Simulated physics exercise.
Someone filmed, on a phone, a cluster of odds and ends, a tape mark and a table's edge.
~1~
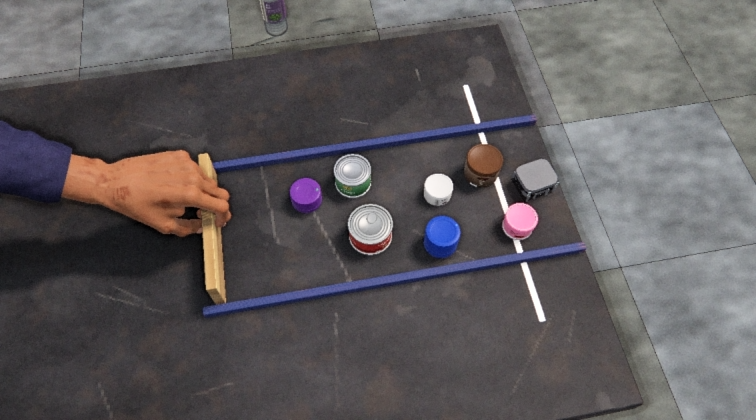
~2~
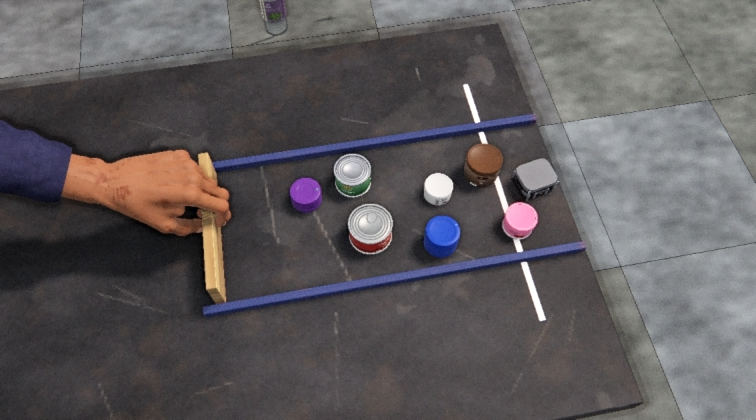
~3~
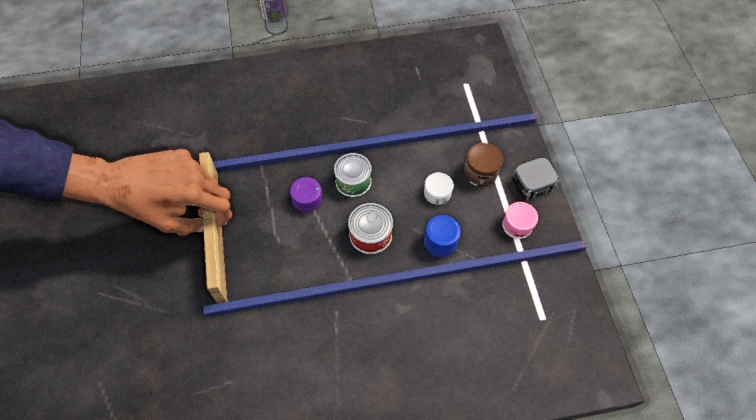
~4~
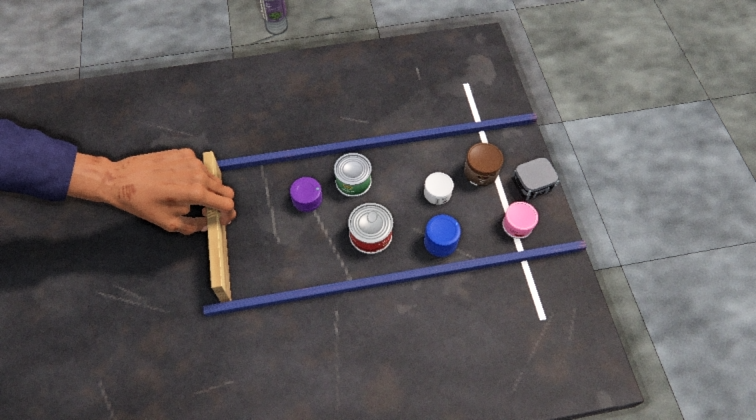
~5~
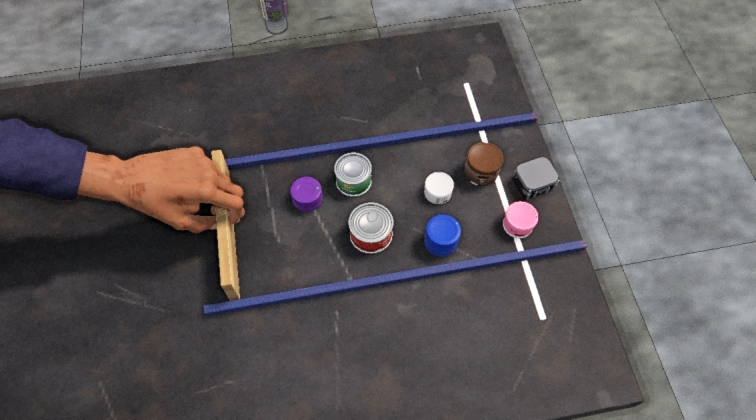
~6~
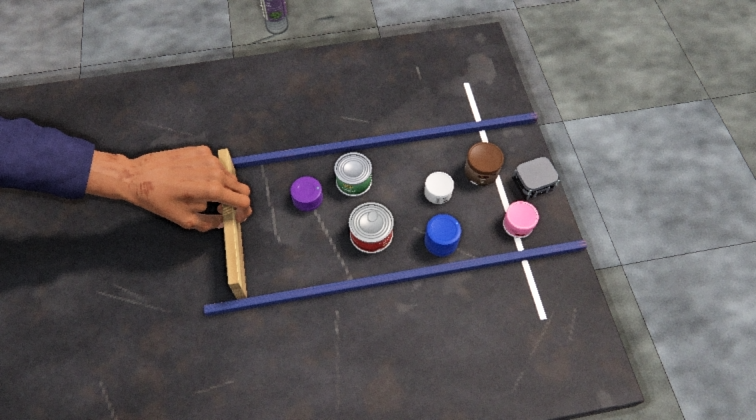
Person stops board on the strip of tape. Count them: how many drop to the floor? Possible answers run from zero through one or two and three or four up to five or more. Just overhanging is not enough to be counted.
The right answer is one or two.
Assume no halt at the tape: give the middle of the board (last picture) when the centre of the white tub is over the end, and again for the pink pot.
First one: Around (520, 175). Other one: Around (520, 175).
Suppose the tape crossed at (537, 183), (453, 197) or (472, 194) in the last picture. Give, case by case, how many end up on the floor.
In order: 4, 0 and 0.
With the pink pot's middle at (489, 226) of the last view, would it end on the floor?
Pink pot: Safe.
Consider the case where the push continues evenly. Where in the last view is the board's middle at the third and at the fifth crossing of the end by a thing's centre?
About (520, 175) and about (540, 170).
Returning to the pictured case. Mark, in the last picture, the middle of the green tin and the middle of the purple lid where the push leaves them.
Final spots - green tin (506, 140), purple lid (512, 169).
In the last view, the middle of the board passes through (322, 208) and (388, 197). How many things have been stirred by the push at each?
The first count is 2, and then it's 4.
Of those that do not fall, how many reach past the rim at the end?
It totals 1.
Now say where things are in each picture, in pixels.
In the first frame, grey case (535, 180); pink pot (519, 222); brown tub (483, 166); board (212, 227); tape (500, 191).
In the second frame, pink pot (519, 221); purple lid (306, 195).
In the third frame, brown tub (483, 165); red tin (371, 229).
In the fourth frame, grey case (535, 179); white tub (438, 189).
In the fifth frame, pink pot (520, 220); blue lid (442, 236).
In the sixth frame, grey case (535, 178); pink pot (520, 220); brown tub (483, 164); board (232, 222); tape (501, 189).
A little later, none off yet; grey case at rest near (535, 178); pink pot at rest near (520, 220); brown tub at rest near (483, 164).
Next, none off yet; grey case at rest near (535, 178); pink pot at rest near (520, 220); brown tub shifted about its own width near (497, 151).
When it is over, the number that fall off is one or two; down, grey case.
